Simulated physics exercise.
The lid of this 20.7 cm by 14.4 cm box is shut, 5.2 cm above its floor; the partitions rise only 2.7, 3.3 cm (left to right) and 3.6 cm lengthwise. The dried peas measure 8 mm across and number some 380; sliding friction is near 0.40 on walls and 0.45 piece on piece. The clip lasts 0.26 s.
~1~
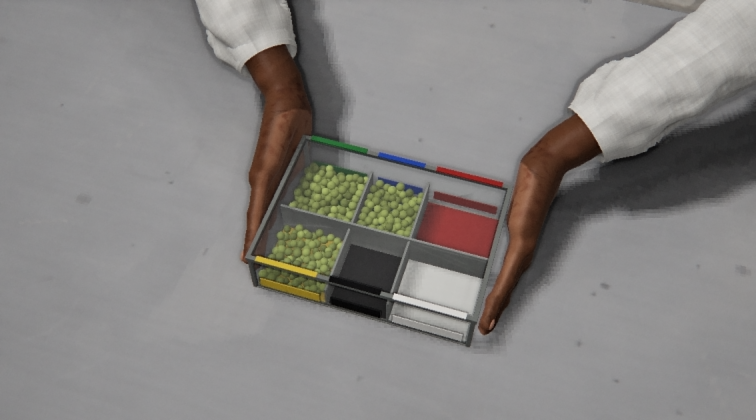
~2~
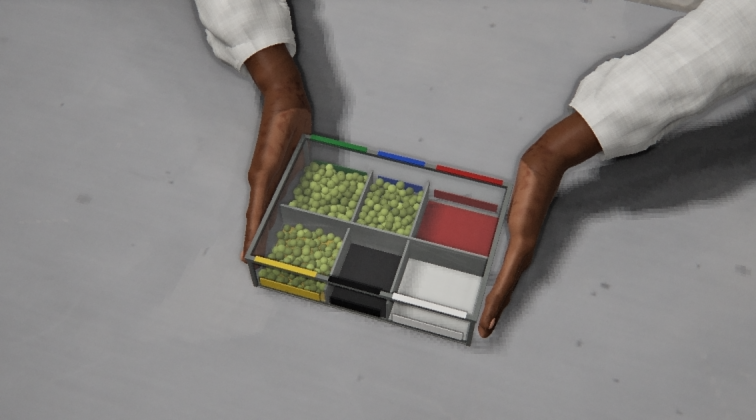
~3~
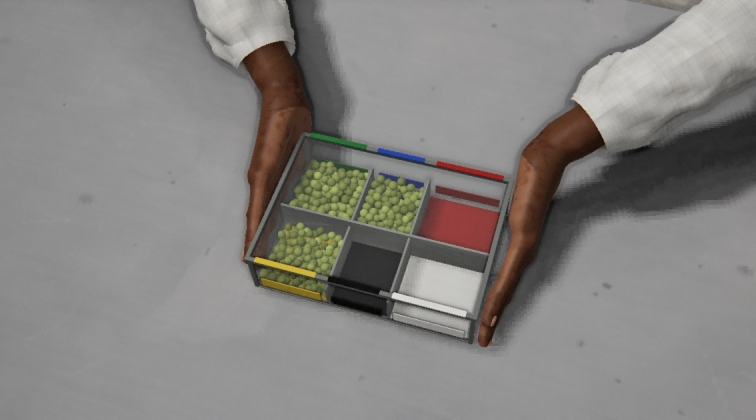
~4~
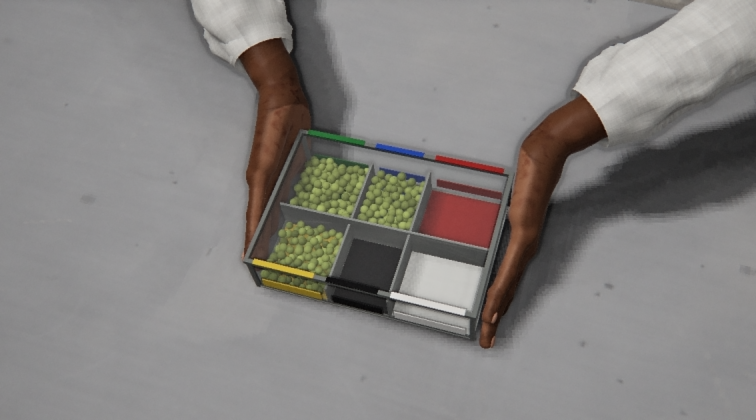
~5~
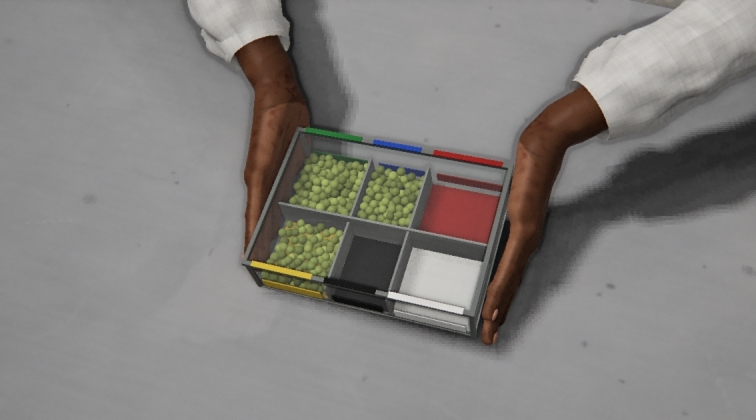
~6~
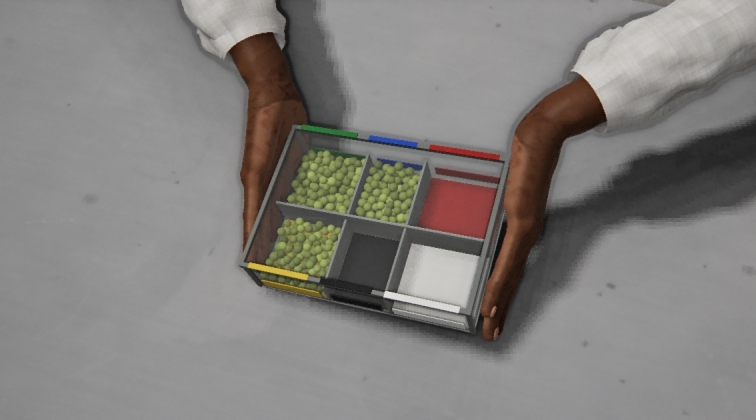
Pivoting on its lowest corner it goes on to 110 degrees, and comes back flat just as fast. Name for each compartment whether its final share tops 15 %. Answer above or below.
Red below, blue below, green above, yellow above, white below, black below.
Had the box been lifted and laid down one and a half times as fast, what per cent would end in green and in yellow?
Then: Green 40, yellow 50.
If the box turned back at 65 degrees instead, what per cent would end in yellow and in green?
Yellow 35; green 40.
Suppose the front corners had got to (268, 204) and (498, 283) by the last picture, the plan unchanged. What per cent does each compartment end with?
Red 20; blue 35; green 40; yellow 5; white 0; black 0.
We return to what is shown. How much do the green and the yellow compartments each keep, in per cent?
Green 45, yellow 50.
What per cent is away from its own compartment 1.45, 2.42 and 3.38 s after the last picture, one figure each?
In turn: 20, 30, 30.
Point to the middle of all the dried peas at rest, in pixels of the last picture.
At about (315, 229).
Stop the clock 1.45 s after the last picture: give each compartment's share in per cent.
Red 0, blue 10, green 45, yellow 40, white 0, black 0.
Then, 1.45 s after the last picture, tilt 110 degrees; blue 10 %, green 45 %, yellow 40 %.
Then, 2.42 s after the last picture, tilt 51 degrees; blue 5 %, green 45 %, yellow 50 %.
Then, 3.38 s after the last picture, tilt 0 degrees; blue 5 %, green 45 %, yellow 50 %.
In the end, red 0 %, blue 5 %, green 45 %, yellow 50 %, white 0 %, black 0 %.
